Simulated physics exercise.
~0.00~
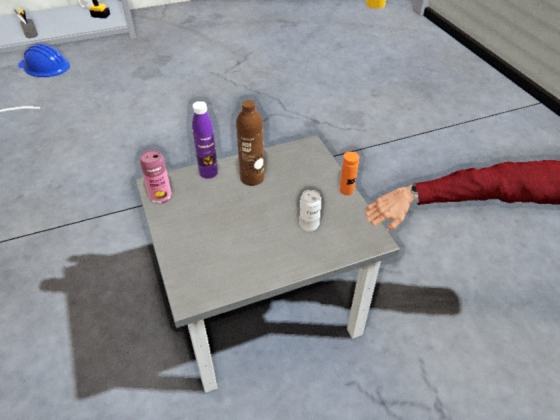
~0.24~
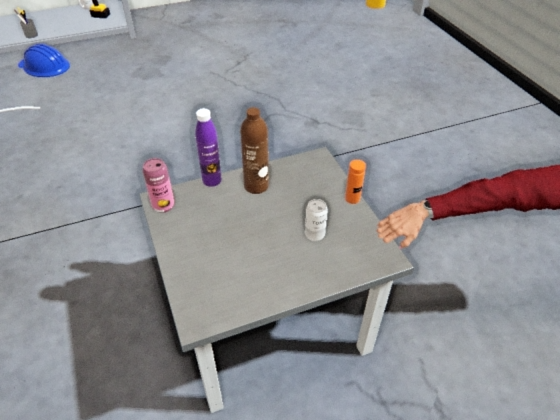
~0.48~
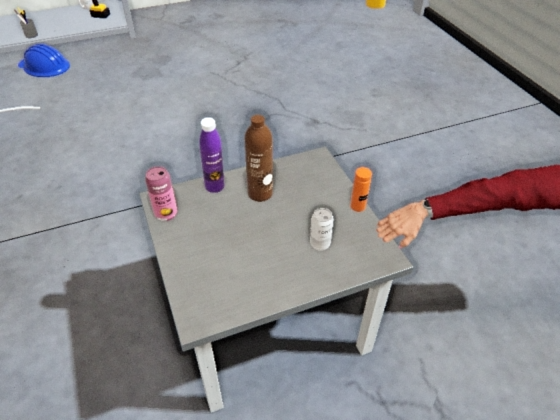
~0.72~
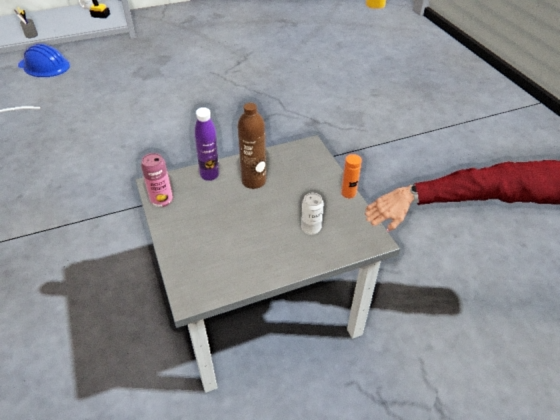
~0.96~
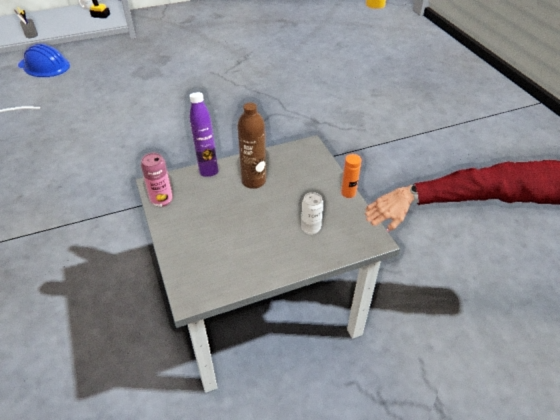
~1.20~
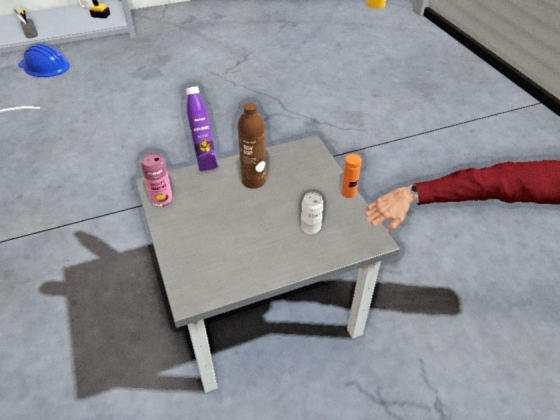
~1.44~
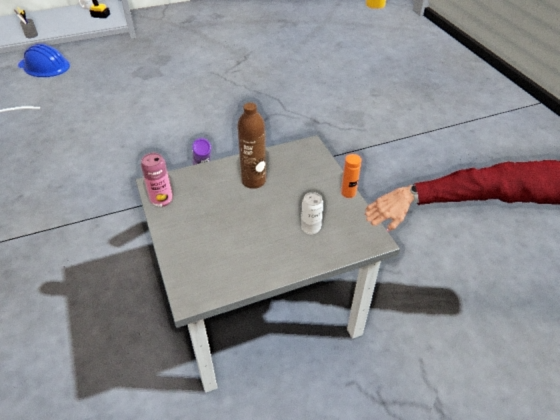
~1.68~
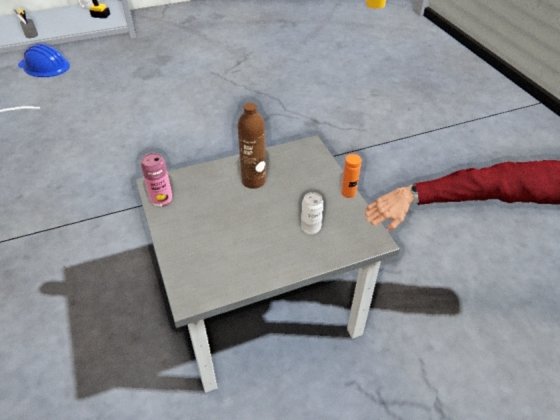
A hand in a red sleeve reaches in from the right beside a small grey table on a cracked concrete floor, seen from above. On top stand a pink can at the left, purple and brown bottles at the back, a white can nearer the front and an orange shaker by the hand. The table shifts slightly towards the viewer and right, then jerks back. The purple bottle leans, tips over the far edge and drops out of sight behind the table. The other four items remain upright on top.
